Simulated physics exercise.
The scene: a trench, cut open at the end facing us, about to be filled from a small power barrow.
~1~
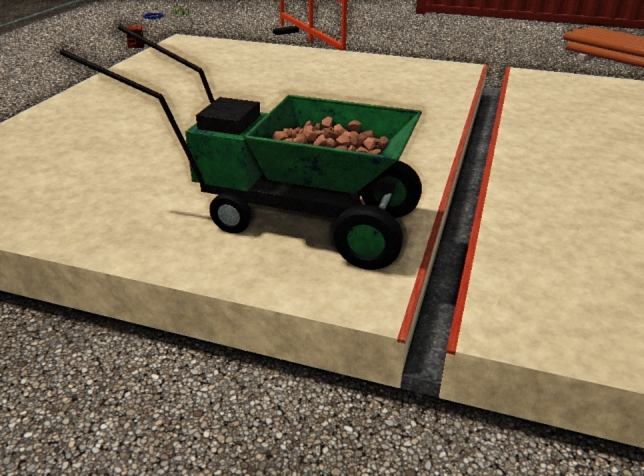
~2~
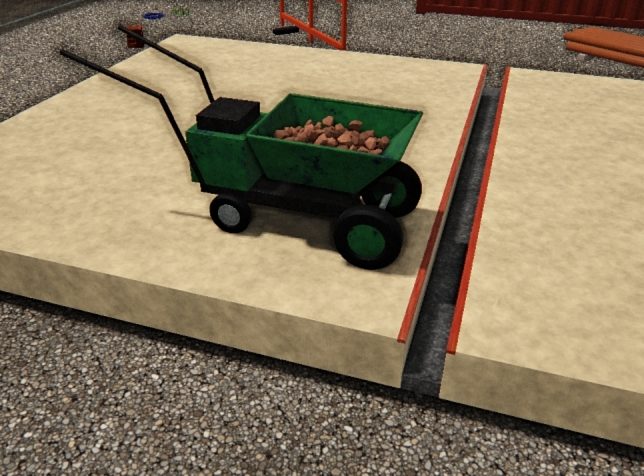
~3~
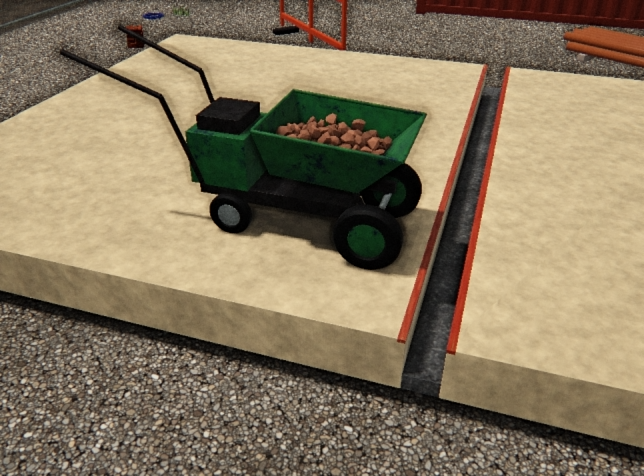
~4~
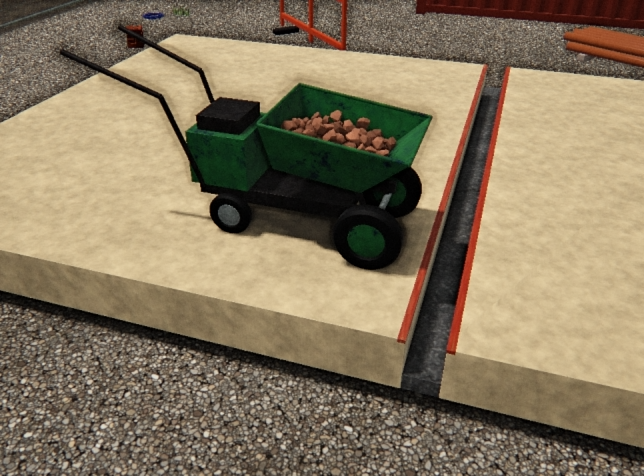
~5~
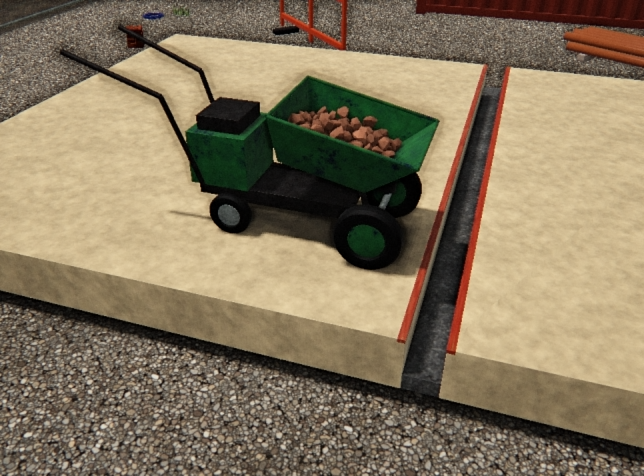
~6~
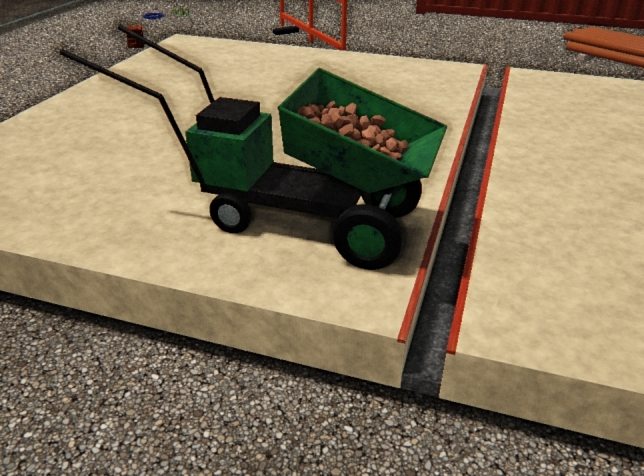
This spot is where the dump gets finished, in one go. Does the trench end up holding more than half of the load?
No.
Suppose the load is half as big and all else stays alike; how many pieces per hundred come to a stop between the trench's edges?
About 10 per cent.
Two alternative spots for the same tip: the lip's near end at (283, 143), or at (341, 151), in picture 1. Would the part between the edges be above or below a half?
Result A - a minority; result B - a majority.
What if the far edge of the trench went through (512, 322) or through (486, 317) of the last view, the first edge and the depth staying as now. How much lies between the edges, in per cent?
I'd say some 100 in a hundred, followed by 50 in a hundred.
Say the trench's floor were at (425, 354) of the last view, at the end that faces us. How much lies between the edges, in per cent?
The share would be roughly 0 per cent.
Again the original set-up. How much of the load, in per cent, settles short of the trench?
Roughly 0 percent.
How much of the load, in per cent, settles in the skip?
It works out to some 5 percent.
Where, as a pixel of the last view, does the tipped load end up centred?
Roughly pixel (507, 258).
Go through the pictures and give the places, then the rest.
Lip of the skip near (397, 159), level; top of the load near (330, 143), lumps of rubble; first edge of the trench near (413, 302); far edge near (459, 312), the trench under half as wide as the skip, and about as deep as wide, in the first picture.
Lip of the skip near (398, 160), level; top of the load near (322, 142), in the second picture.
Lip of the skip near (403, 162), tipped barely; top of the load near (315, 132), in the third picture.
Lip of the skip near (409, 165), tipped a little; top of the load near (320, 129), in the fourth picture.
Lip of the skip near (418, 170), tipped a little; top of the load near (318, 128), in the fifth picture.
Lip of the skip near (427, 176), tipped clearly; top of the load near (327, 123); first edge of the trench near (413, 302); far edge near (459, 312), in the sixth picture.
Shortly afterwards, skip tipped steeply; the whole lot in the skip.
Next, skip tipped right over; near two thirds in the skip; near a quarter beyond it; only a few falling.
Some moments later, skip tipped right over; a little in the skip; only a few in or heaped over the trench; all but a few beyond it.
In the end, skip tipped right over; a little in the skip; only a few in or heaped over the trench; all but a few beyond it.
